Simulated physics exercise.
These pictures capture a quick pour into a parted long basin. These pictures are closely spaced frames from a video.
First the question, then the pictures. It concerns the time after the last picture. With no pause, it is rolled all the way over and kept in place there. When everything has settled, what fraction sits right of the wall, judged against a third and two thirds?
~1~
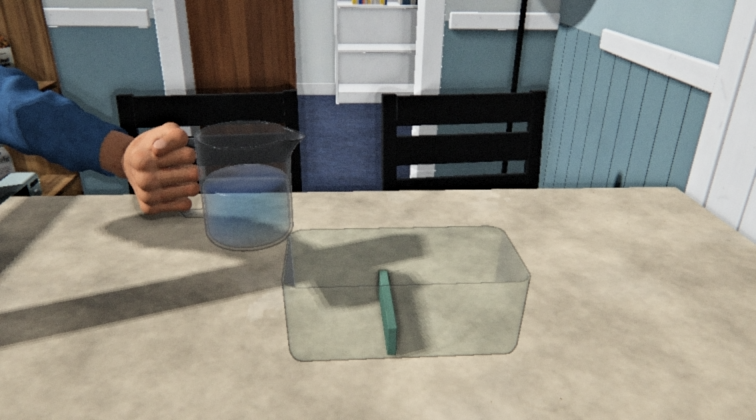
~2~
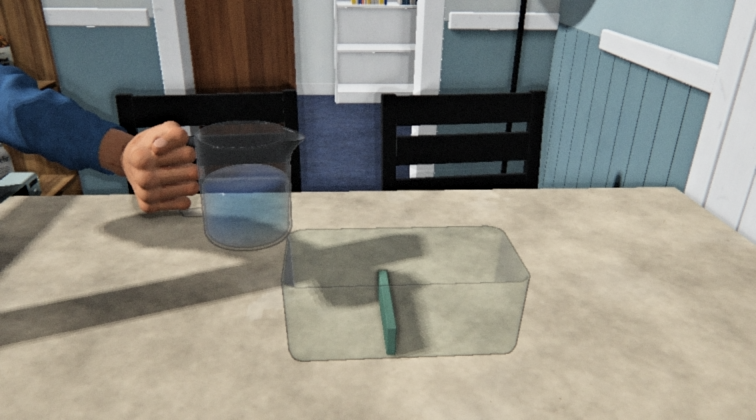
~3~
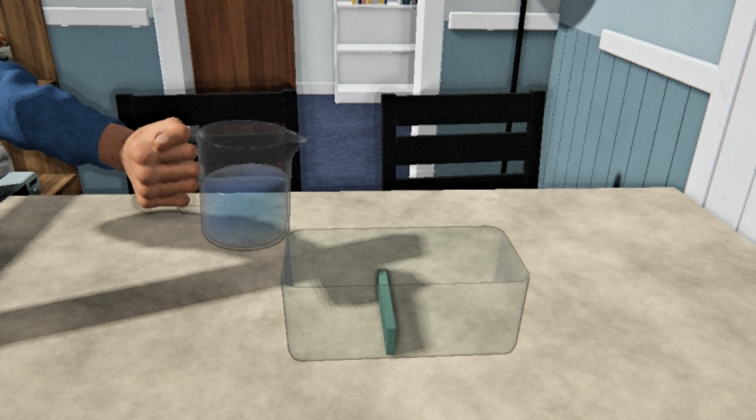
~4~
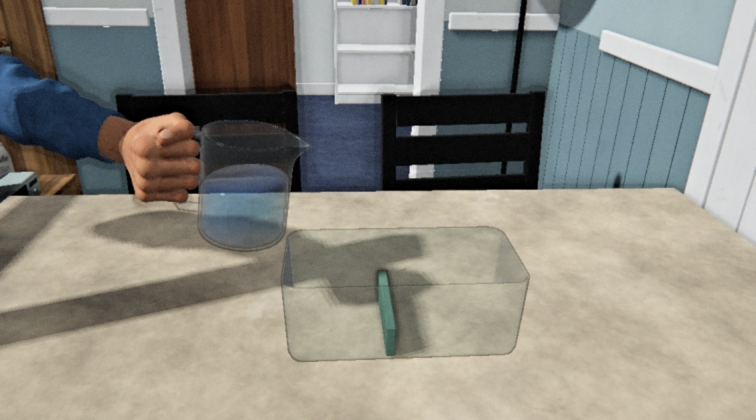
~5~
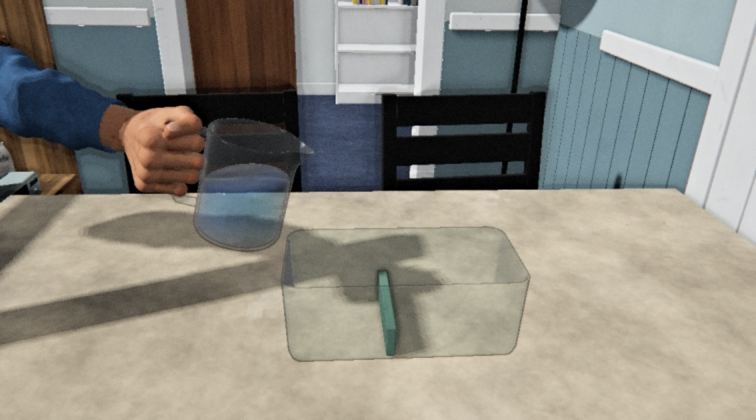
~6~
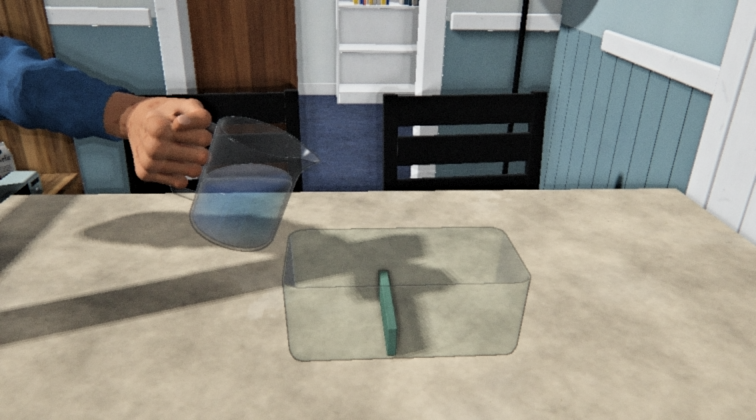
Most likely the right of the wall will hold too little for one third.
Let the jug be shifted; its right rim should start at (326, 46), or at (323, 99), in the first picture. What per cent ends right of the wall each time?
50 and 10 per cent.
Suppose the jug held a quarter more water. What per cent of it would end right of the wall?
It comes to near 10 per cent.
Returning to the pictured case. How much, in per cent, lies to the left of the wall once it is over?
Close to 95 in a hundred.
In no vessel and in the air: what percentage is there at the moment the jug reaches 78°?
10 %.
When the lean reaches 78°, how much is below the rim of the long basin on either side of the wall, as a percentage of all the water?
Roughly 0 per cent on the left, roughly 0 per cent on the right.
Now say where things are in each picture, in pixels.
In the first frame, tilt 0°; pouring edge (305, 135); surface from (204, 178) to (289, 176); the long basin's rim runs from (286, 258) to (516, 253); the wall's top is at (388, 298).
In the second frame, tilt 1°; pouring edge (305, 136); surface from (204, 177) to (288, 176).
In the third frame, tilt 4°; pouring edge (308, 139); surface from (204, 178) to (288, 176).
In the fourth frame, tilt 8°; pouring edge (311, 144); surface from (204, 179) to (288, 176).
In the fifth frame, tilt 14°; pouring edge (316, 151); surface from (204, 179) to (289, 177).
In the sixth frame, tilt 22°; pouring edge (321, 160); surface from (202, 178) to (293, 178).
A moment on, the jug is tipped on its side and 89 per cent is still to pour, 1 is left of the wall and 0 right of it.
Next, the jug is tipped right over and 34 per cent is still to pour, 53 is left of the wall and 1 right of it.
Then the jug is tipped right over and 7 per cent is still to pour, 84 is left of the wall and 5 right of it.
Later the jug is tipped right over and 1 per cent is still to pour, 92 is left of the wall and 5 right of it.
Finally, 93 per cent lies left of the wall, 5 right of it and 2 outside.
